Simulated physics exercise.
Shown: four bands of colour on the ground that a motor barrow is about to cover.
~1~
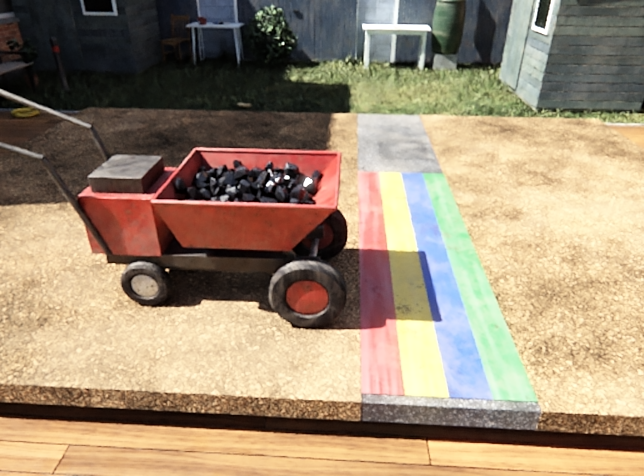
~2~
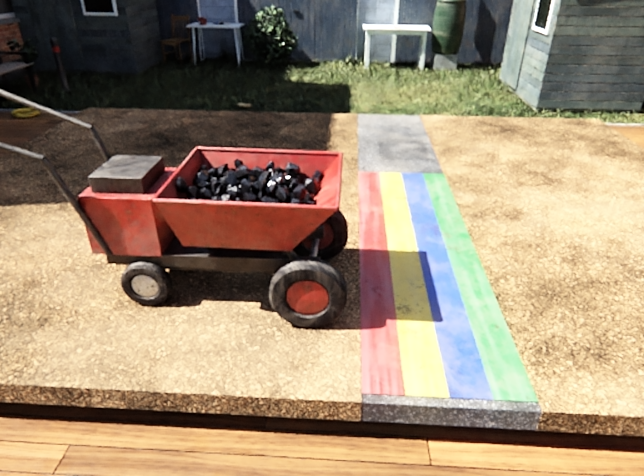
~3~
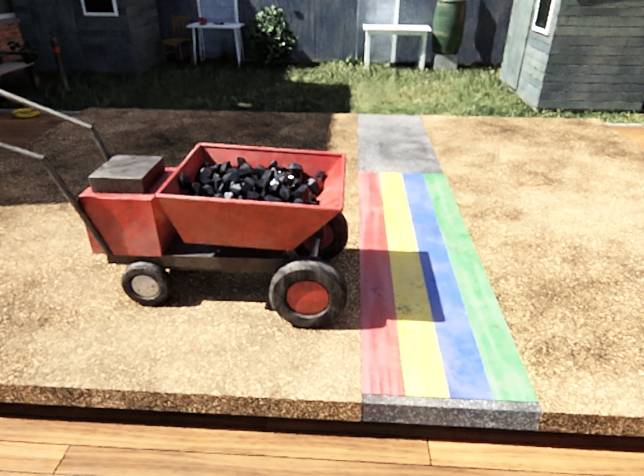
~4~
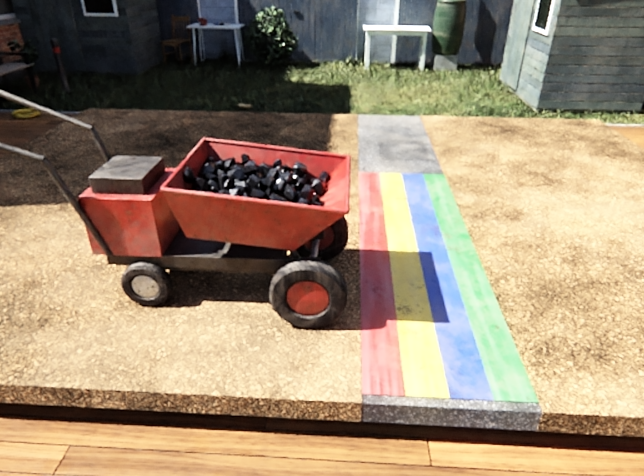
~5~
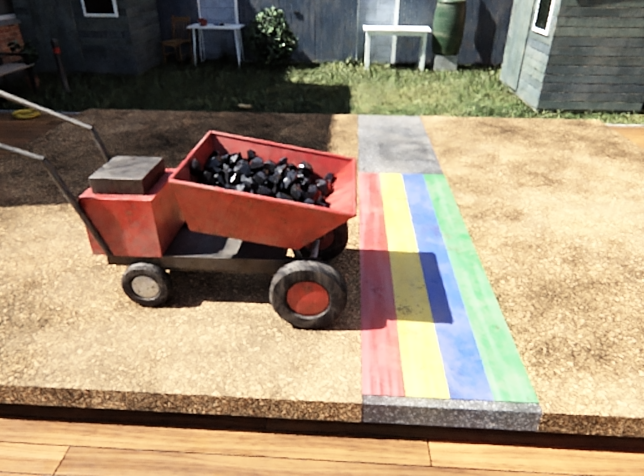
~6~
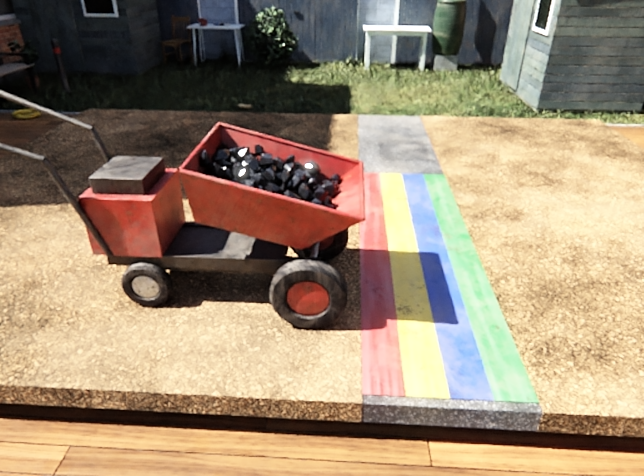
In a sunny yard, a red barrow's coal-filled skip tilts toward the right beside coloured strips.
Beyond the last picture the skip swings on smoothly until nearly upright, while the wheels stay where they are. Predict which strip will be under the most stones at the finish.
I would say the blue one.
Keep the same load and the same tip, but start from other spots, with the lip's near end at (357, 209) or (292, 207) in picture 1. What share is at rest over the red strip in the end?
Roughly 0 and 20 %.
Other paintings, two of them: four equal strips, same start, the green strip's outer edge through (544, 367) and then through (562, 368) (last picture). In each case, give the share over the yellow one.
First case 30 per cent, second case 40 per cent.
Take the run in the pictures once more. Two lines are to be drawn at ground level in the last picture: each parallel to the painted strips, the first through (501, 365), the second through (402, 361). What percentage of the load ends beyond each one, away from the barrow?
In turn 30 and 100 in a hundred.
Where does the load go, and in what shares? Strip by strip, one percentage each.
Estimated shares: Red strip 0 %, yellow strip 25 %, blue strip 35 %, green strip 25 %.
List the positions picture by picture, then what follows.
Lip of the skip (336, 208), level; top of the load (241, 186), lumps of coal; red strip (381, 354); yellow strip (420, 356); blue strip (461, 358); green strip (501, 360), in the first picture.
Lip of the skip (337, 209), level; top of the load (242, 186), in the second picture.
Lip of the skip (341, 210), tipped barely; top of the load (245, 184), in the third picture.
Lip of the skip (347, 212), tipped a little; top of the load (236, 177), in the fourth picture.
Lip of the skip (354, 215), tipped a little; top of the load (242, 173), in the fifth picture.
Lip of the skip (363, 220), tipped clearly; top of the load (238, 172); red strip (381, 355); yellow strip (421, 357); blue strip (462, 359); green strip (502, 361), in the sixth picture.
Just after the last frame, skip tipped steeply; every one in the skip.
A moment on, skip tipped right over; the larger part in the skip; about a tenth over the yellow strip; about a tenth over the blue strip; just a few falling.
Further on, skip tipped right over; about a tenth in the skip; roughly a quarter over the yellow strip; roughly a third over the blue strip; roughly a quarter over the green strip; about a tenth off the paint.
When it is over, skip tipped right over; just a few in the skip; just a few over the red strip; roughly a quarter over the yellow strip; roughly a third over the blue strip; roughly a quarter over the green strip; about a tenth off the paint.
